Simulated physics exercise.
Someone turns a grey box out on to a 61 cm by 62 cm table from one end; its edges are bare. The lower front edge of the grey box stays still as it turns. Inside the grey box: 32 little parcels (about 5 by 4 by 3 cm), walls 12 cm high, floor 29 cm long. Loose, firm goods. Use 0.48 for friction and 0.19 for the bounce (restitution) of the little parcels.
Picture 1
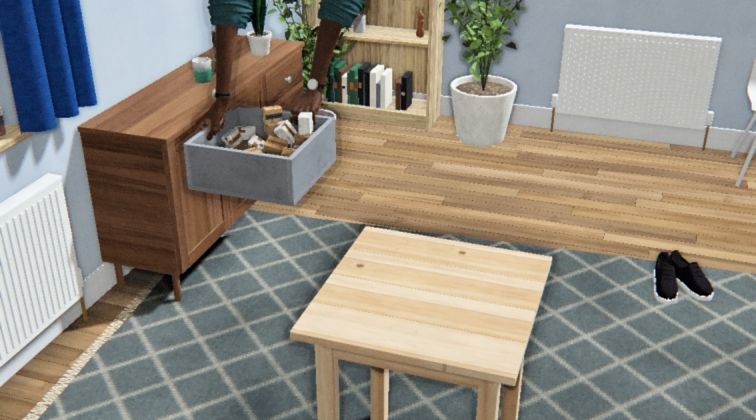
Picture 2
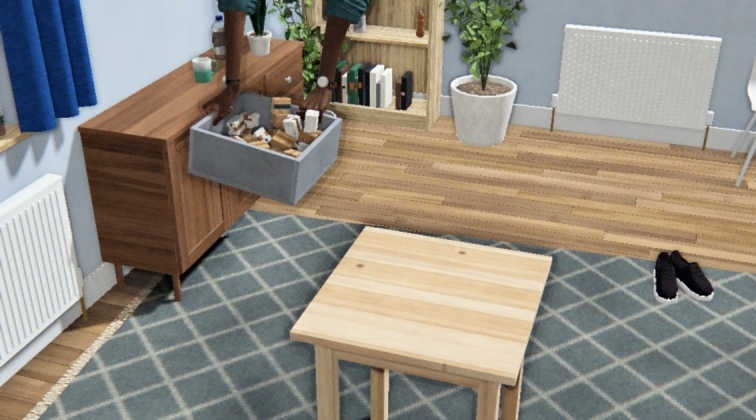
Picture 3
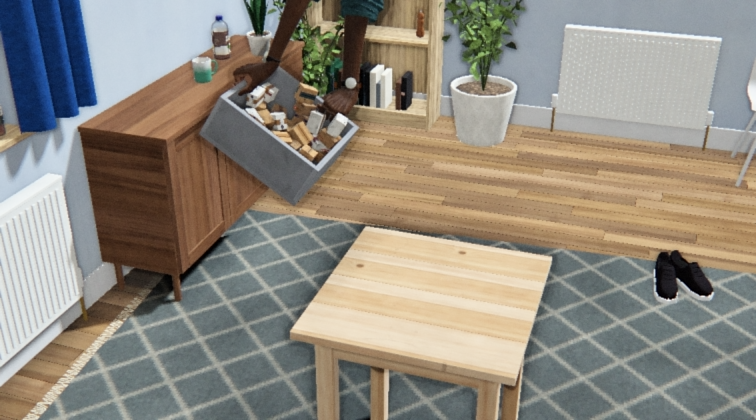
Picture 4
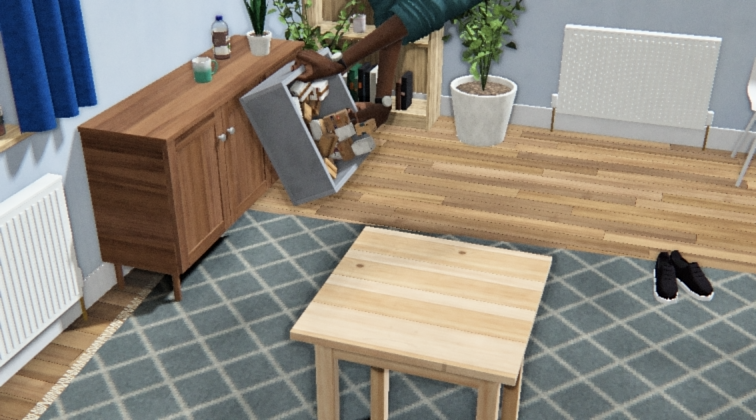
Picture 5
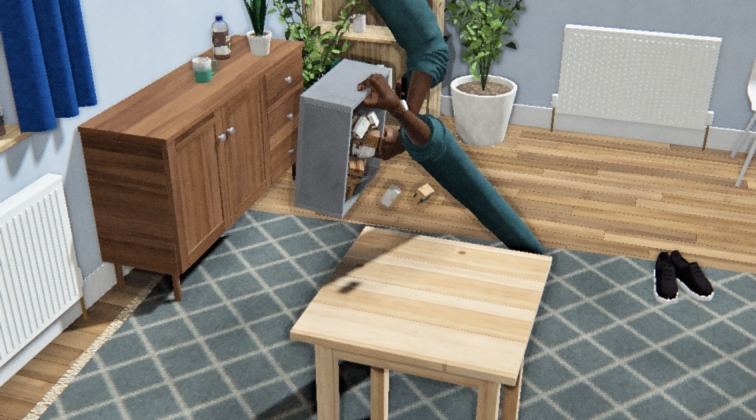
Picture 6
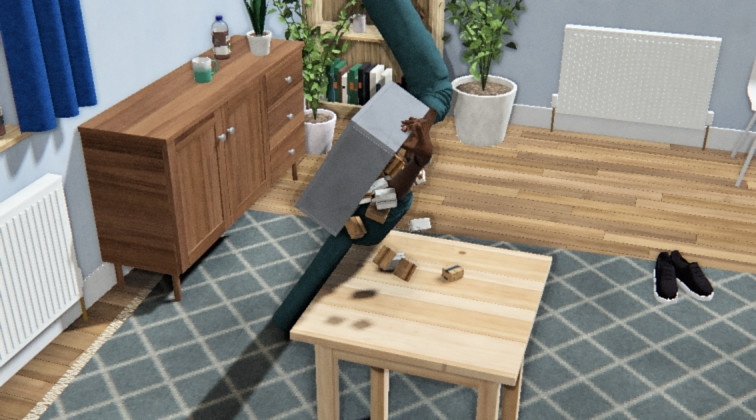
At first, two hands hold a grey box of little parcels upright beside a wooden cabinet, behind a bare table. The arms tilt the box steadily further and carry it rightward, and a few parcels drop out. Finally it is tipped past its side, with more parcels tumbling out and some on the tabletop.
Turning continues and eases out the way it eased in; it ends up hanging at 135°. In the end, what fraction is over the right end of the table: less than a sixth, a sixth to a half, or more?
Looks like short of a sixth.
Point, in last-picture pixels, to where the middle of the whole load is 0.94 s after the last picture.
Around (417, 280).
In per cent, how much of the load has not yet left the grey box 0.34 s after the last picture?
Near 0 per cent, give or take.
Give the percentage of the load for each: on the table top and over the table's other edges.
I'd put it at about 100 percent, then about 0 percent.
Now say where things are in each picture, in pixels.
In the first frame (we follow the rim corner now nearest the camera), grey box at (288, 158); tilt 0°; nothing out yet.
Grey box at (296, 159); tilt 9°, in the second frame.
Grey box at (315, 167); tilt 33°, in the third frame.
Grey box at (335, 187); tilt 64°; 1 out, the lowest parcel at (366, 127), in the fourth frame.
Grey box at (343, 213); tilt 96°; 2 out, the lowest parcel at (390, 196), in the fifth frame.
Grey box at (339, 232); tilt 121°; 12 out, the lowest parcel at (453, 273), in the sixth frame.
Then, 0.15 s after the last picture, tilt 133°; 7 still in the grey box, 18 on the table top and 7 in the air.
Then, 0.34 s after the last picture, tilt 135°; 31 on the table top and 1 in the air.
Then, 0.60 s after the last picture, tilt 135°; 32 on the table top.
Final count (0.94 s after the last picture), 32 on the table top. Asked share, 0 of 32, 0 per cent.
